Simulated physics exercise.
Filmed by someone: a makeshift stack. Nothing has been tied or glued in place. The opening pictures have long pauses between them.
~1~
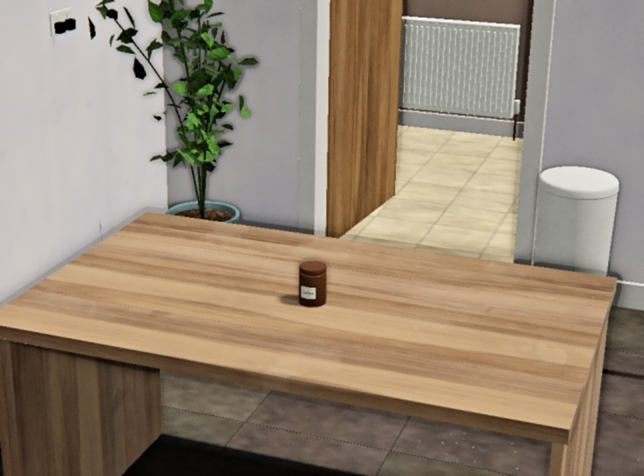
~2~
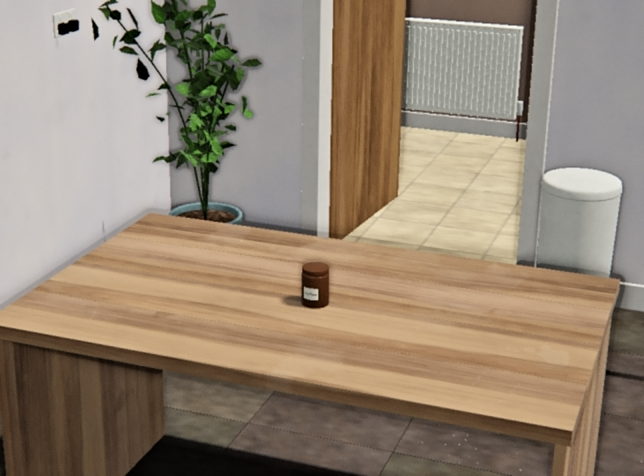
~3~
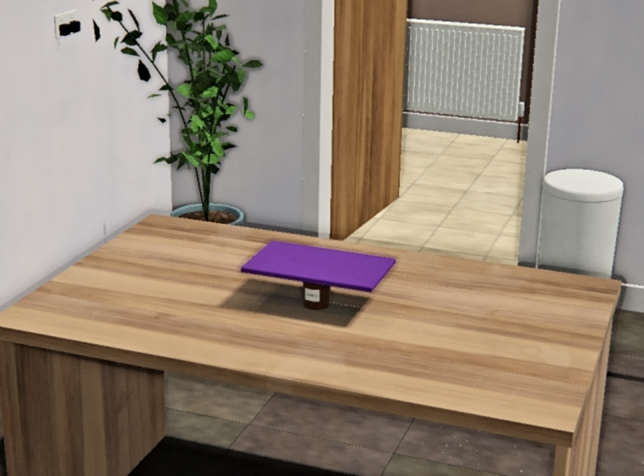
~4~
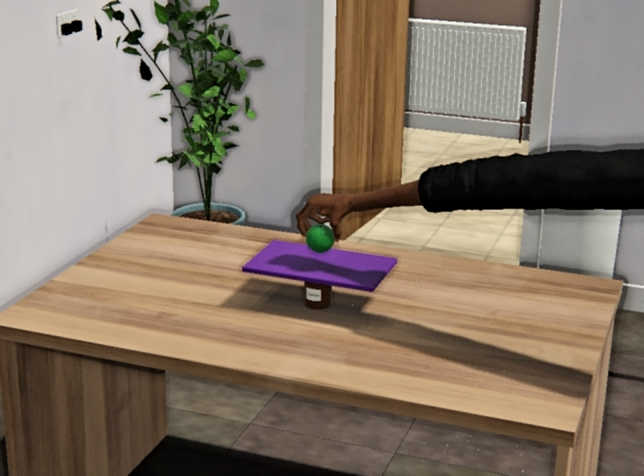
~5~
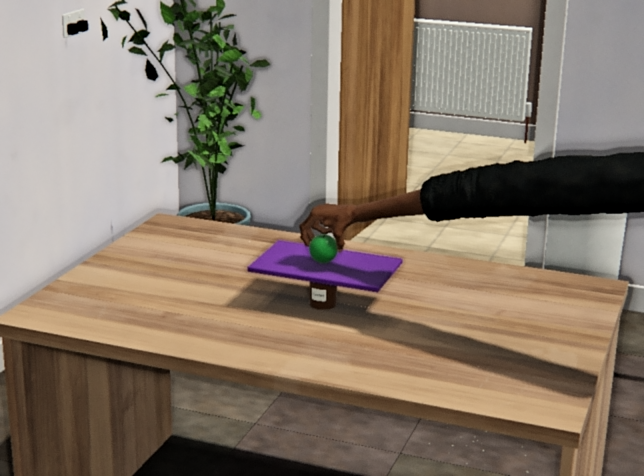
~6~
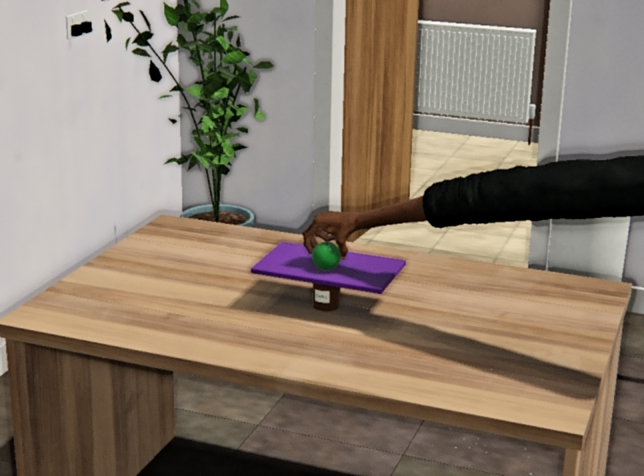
To begin with, a small brown jar stands alone on a wooden table, and then a flat purple board appears balanced on top of it. A hand reaches in from the right with a green apple, lowers it slightly onto the board, and keeps hold of it.
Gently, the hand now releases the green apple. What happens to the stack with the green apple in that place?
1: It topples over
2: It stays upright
Option 2: It stays upright.
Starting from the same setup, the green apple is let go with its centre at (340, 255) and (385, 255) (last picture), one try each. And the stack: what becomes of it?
The stack remains upright with the first try and topples over with the second.
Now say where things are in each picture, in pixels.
In the first frame, the last thing is not in view yet; brown jar (313, 284).
In the second frame, the last thing is not in view yet; brown jar (315, 285).
In the third frame, the last thing is not in view yet; brown jar (317, 286).
The fourth frame shows coming down; green apple (320, 238); brown jar (318, 286).
The fifth frame shows coming down; green apple (323, 249).
The sixth frame shows set down, still held; green apple (326, 256); brown jar (326, 288).
Then, 0.30 s on from there, no change.
Then, 0.70 s on from there, green apple resting near (326, 256).
In the end, all 3 unmoved. At the end, from the last picture's camera, green apple near (326, 256). The stack holds.
